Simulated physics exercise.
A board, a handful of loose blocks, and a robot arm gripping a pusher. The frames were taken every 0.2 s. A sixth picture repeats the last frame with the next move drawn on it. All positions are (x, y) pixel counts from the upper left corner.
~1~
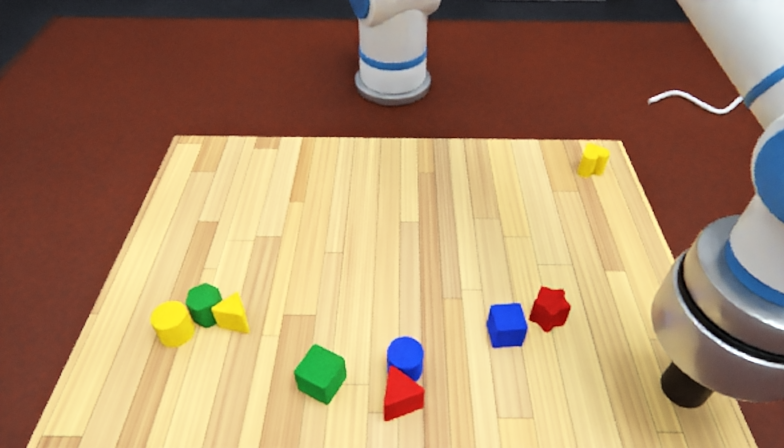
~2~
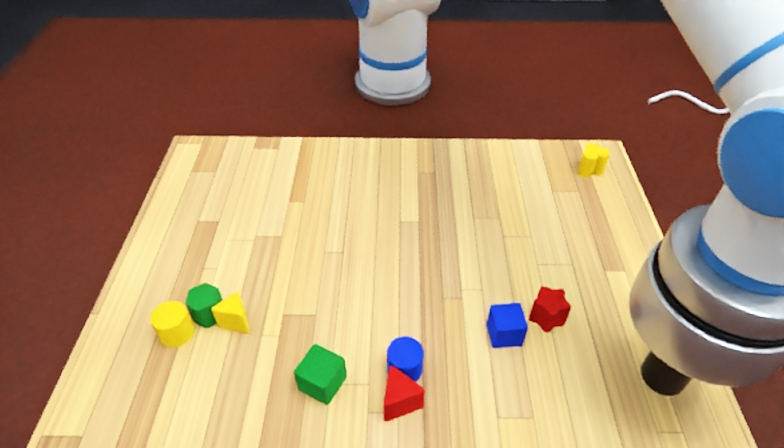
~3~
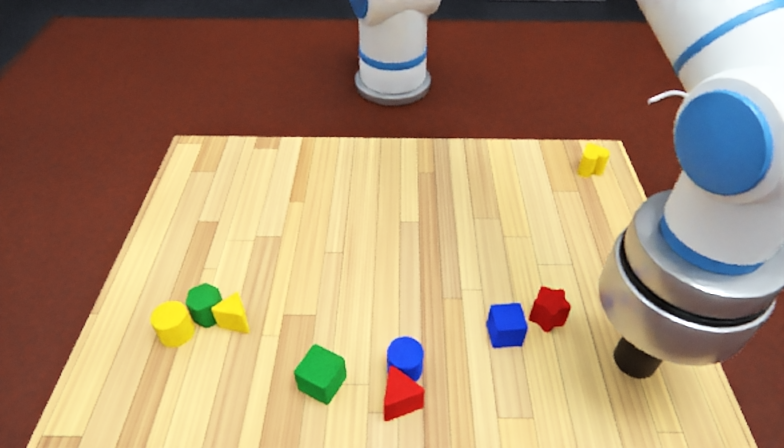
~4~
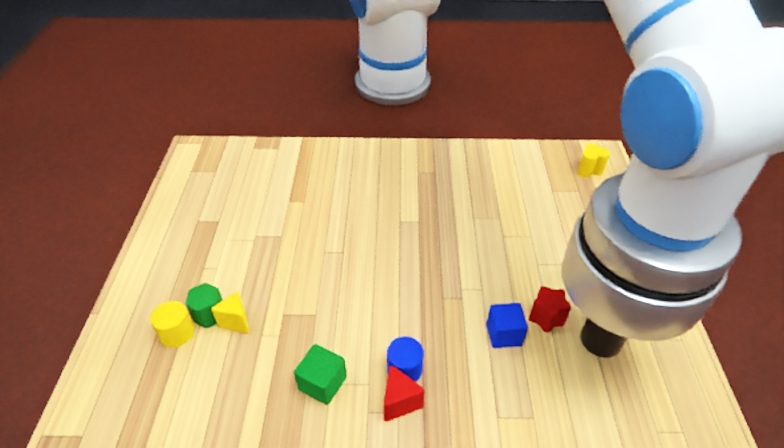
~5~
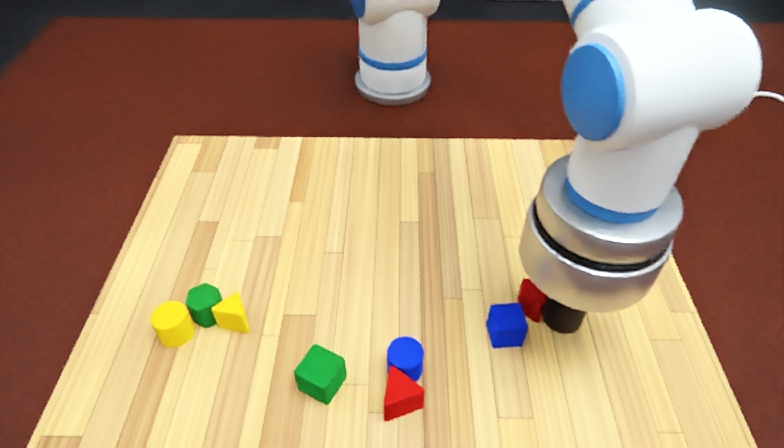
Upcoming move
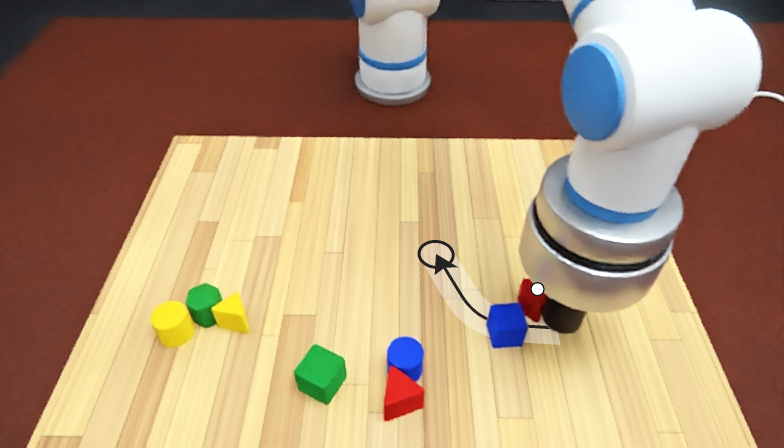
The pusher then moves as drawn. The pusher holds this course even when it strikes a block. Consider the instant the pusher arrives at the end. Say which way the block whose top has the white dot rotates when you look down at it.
Short answer: Clockwise.
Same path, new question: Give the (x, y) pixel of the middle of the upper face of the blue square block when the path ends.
It should be at about (470, 323).
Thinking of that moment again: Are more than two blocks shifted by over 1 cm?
The answer is no.
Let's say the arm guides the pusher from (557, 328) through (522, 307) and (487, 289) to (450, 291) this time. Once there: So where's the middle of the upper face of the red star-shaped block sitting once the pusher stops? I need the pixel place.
I'd place it at (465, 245), taking the centre of its top.
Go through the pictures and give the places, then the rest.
The first picture shows pusher tip at (683, 389); block tops, blue square block at (509, 316); red star-shaped block at (553, 299).
The second picture shows pusher at (662, 377); blocks unchanged.
The third picture shows pusher at (634, 360); blocks unchanged.
The fourth picture shows pusher at (601, 340); blocks unchanged.
The fifth picture shows pusher at (562, 318); blue square block at (509, 316); red star-shaped block at (538, 289).
Path on the board, from (557, 328) via (500, 323) and (459, 292), ending at (436, 254); the dot is on the red star-shaped block.
What follows on the original path. One third of the way, pusher at (503, 313); blue square block at (477, 322), turned 35° anticlockwise; red star-shaped block at (517, 280), turned 55° clockwise.
Two thirds of the way, pusher at (461, 280); blue square block at (470, 323), turned 45° anticlockwise; red star-shaped block at (517, 280), turned 55° clockwise.
At the end, pusher at (437, 243); blue square block at (470, 323), turned 45° anticlockwise; red star-shaped block at (517, 280), turned 55° clockwise.
